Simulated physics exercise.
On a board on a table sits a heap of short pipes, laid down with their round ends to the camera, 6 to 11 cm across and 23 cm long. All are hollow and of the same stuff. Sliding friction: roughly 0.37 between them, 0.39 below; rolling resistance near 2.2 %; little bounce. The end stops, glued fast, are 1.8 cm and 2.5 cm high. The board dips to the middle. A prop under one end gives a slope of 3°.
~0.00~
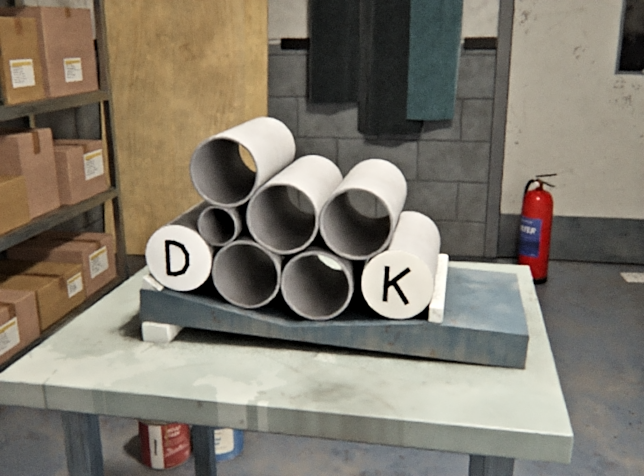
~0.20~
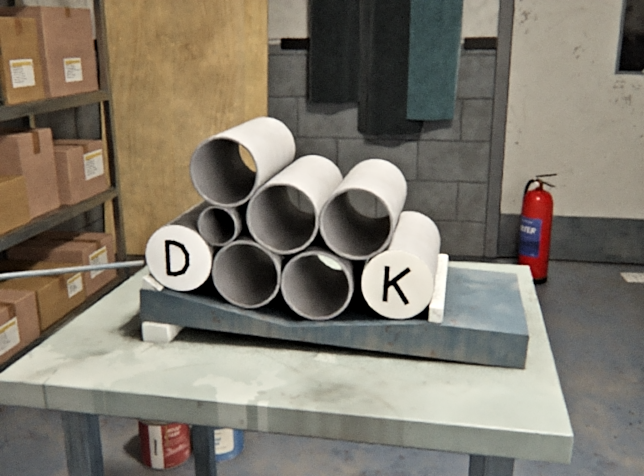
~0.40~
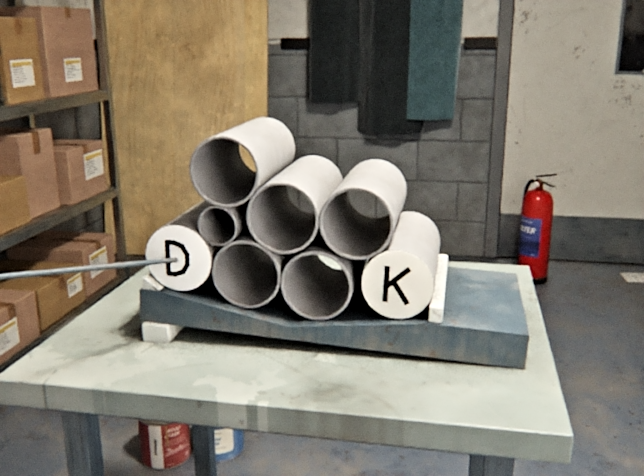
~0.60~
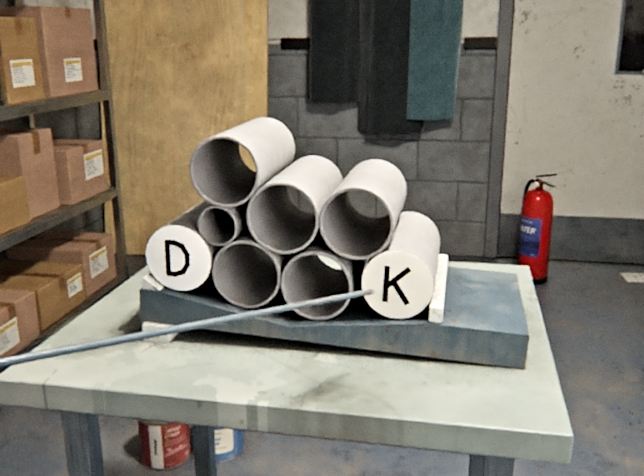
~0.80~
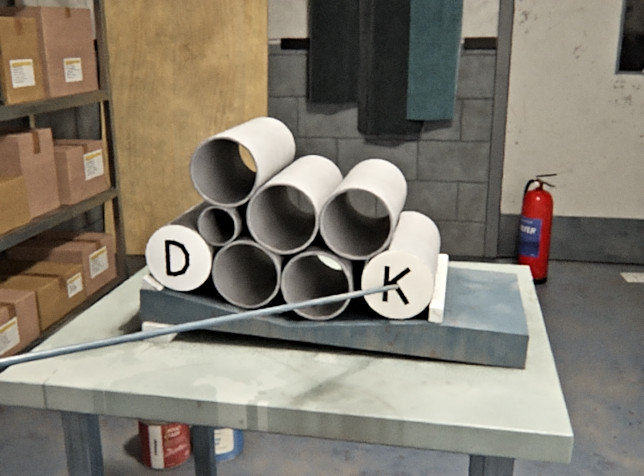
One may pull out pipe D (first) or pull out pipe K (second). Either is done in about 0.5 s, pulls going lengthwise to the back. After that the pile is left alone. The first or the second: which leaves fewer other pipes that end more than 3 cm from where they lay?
The second: 1 against 5.
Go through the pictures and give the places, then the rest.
In the first frame, 8 pipes, 4 on the base, highest (224, 172); K (397, 285), D (178, 258); left wedge (1.8 cm) (144, 278); right lip (2.5 cm) (436, 308); left end propped up; table edges (57, 331) and (557, 372).
Nothing has moved, the pointer shows the first choice, D at (178, 258), in the second frame.
Nothing has moved, the pointer shows the first choice, D at (178, 258), in the third frame.
Nothing has moved, the pointer shows the second choice, K at (397, 285), in the fourth frame.
Nothing has moved, the pointer shows the second choice, K at (397, 285), in the fifth frame.
First choice, 0.81 s in, 2 now displaced over 3 cm; the one last seen at (224, 172) 7 cm left and 7 cm down.
First choice, at rest by 1.7 s, 5 moved over 3 cm; 1 off the left edge of the table; the one last seen at (224, 172) fallen off to the left; top of the pile 26 cm high, from 33 cm.
Second choice, 0.72 s in, 1 now displaced over 3 cm; the one last seen at (356, 224) 7 cm right and 8 cm down.
Second choice, at rest by 1.1 s, 1 moved over 3 cm; not one off the edges of the table; the one last seen at (356, 224) 6 cm right and 9 cm down; top of the pile 32 cm high, from 33 cm.
